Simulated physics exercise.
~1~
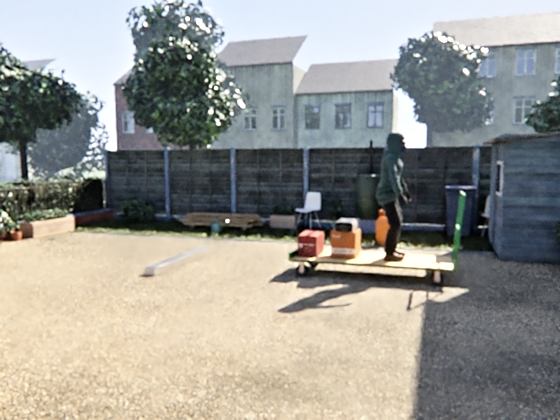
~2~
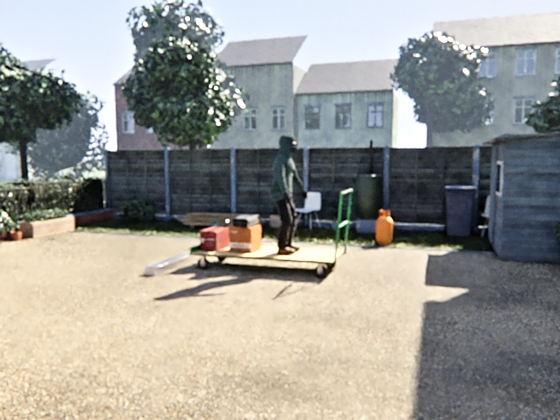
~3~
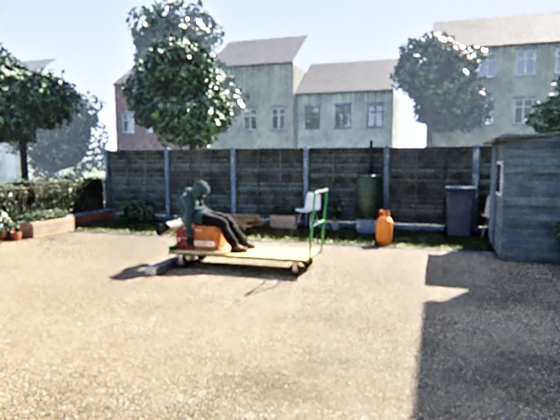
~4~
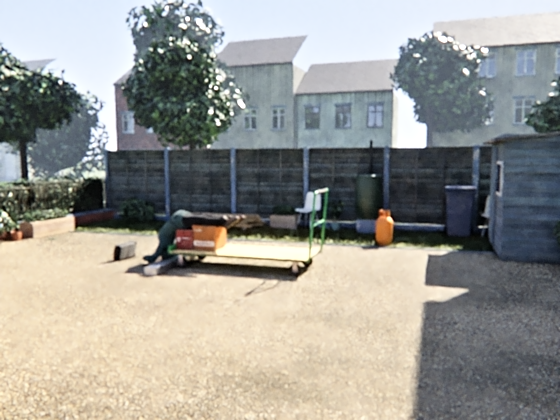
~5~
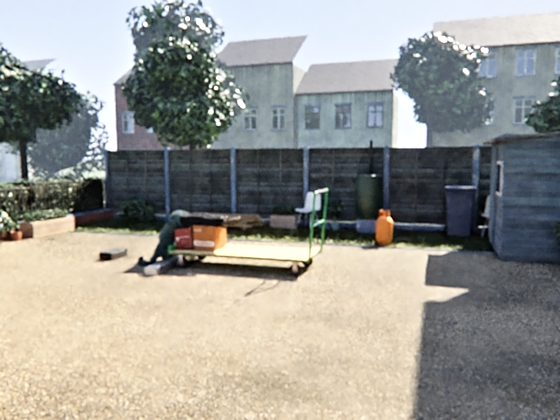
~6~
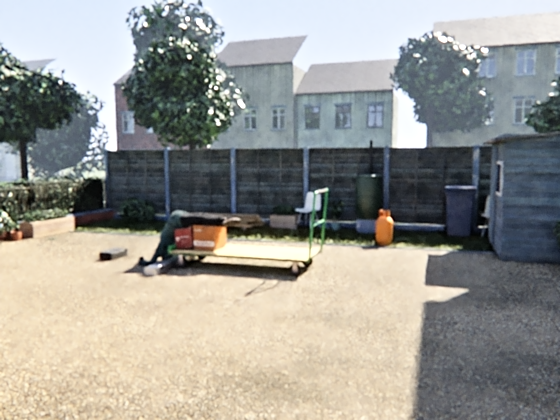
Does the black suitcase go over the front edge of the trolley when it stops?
Yes, the black suitcase goes over the front edge and ends up lying on the ground to the left of the trolley.
